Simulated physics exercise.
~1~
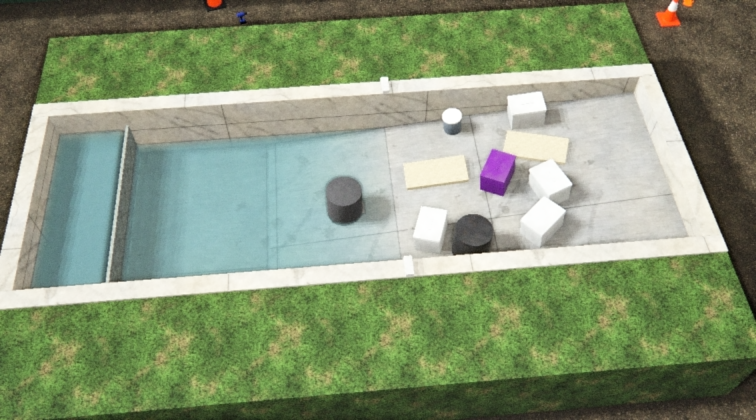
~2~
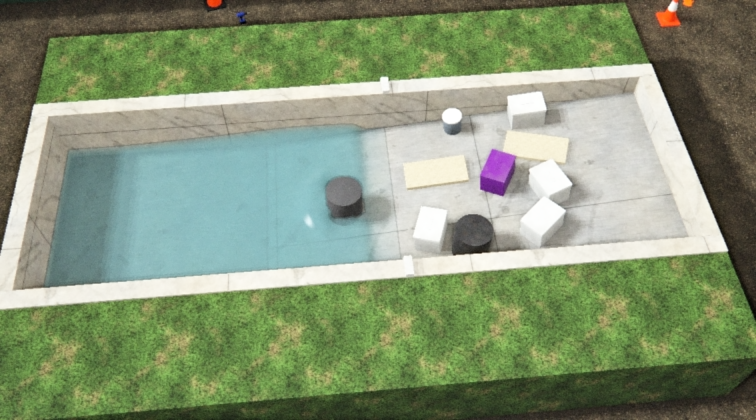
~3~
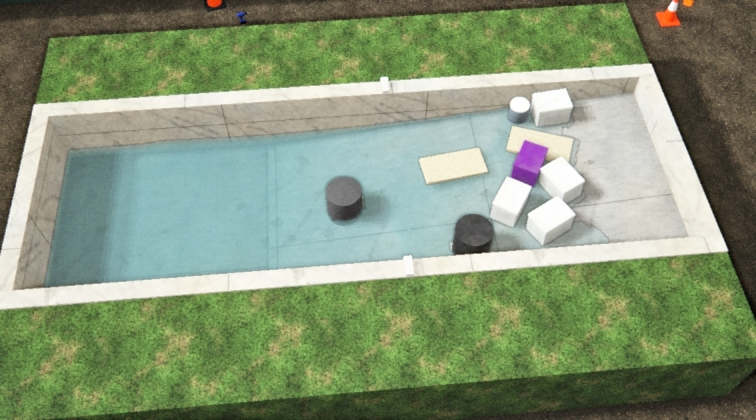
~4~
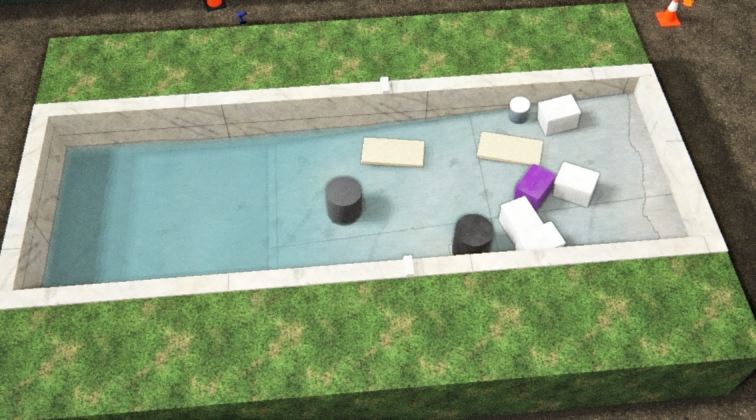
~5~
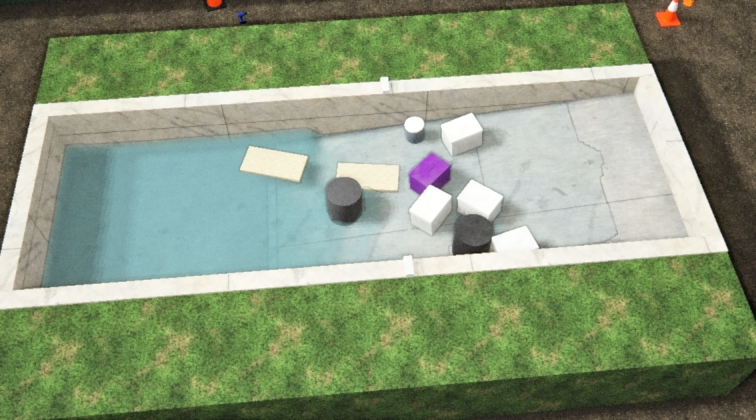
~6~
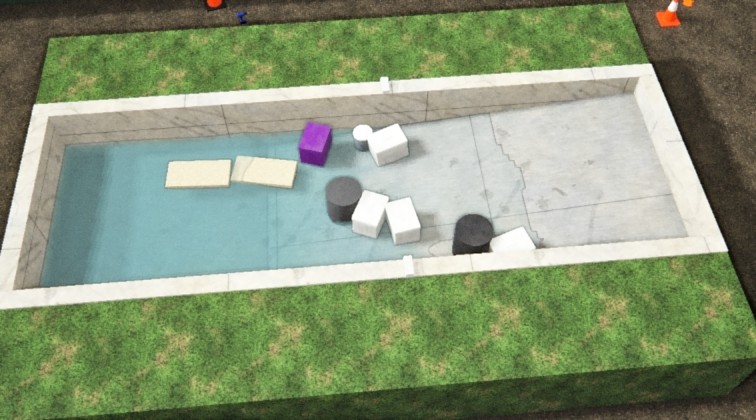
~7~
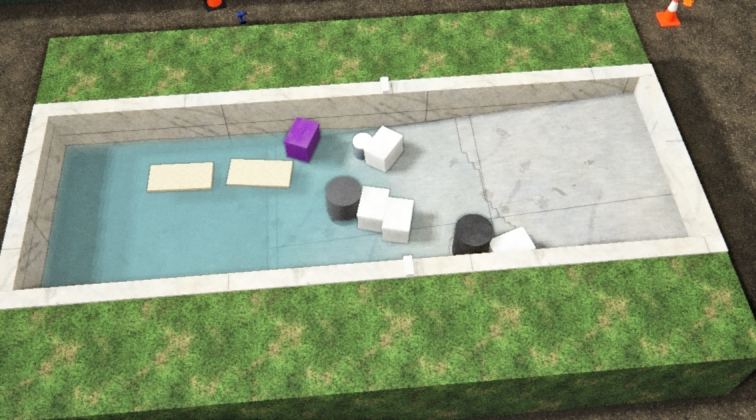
A long concrete ramp basin edged in pale stone and surrounded by grass lies below a fixed, high view, with teal water at its left end held behind a thin barrier. On the dry slope sit a purple chest, several white chests, two flat cream pieces and a small grey pail, near two dark round posts. The barrier vanishes and water surges right, nudging the loose things up the slope. It then draws back, carrying most of them left. Finally the cream pieces and purple chest rest over the water at left, two white chests sit against the nearer post, and another stays by the lower post.
